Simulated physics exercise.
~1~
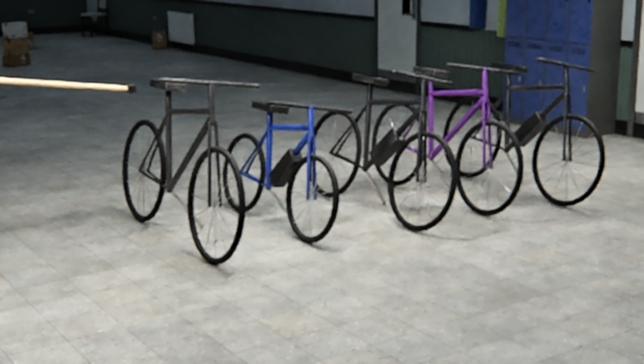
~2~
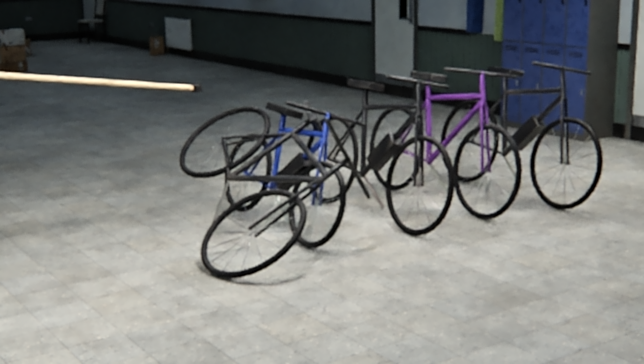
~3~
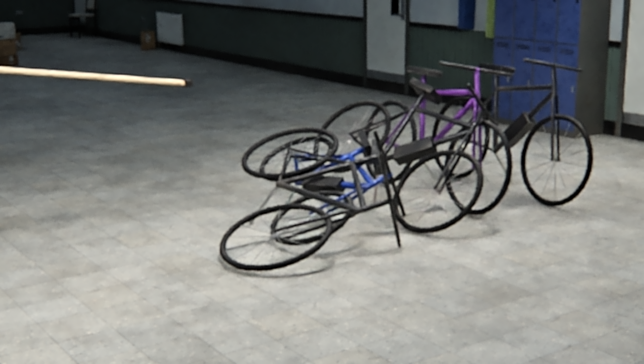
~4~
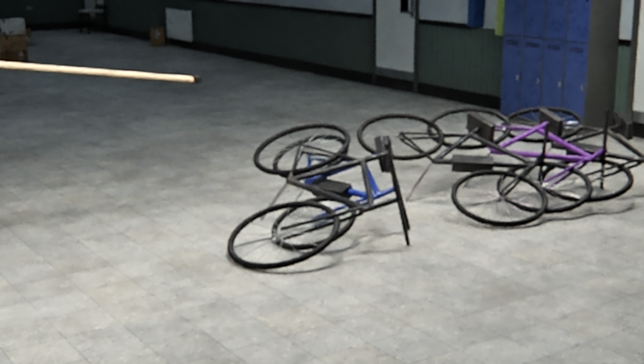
Pole pushing the nearest bicycle into a blue one, toppling the row of five rightward until all lie fallen on the floor.
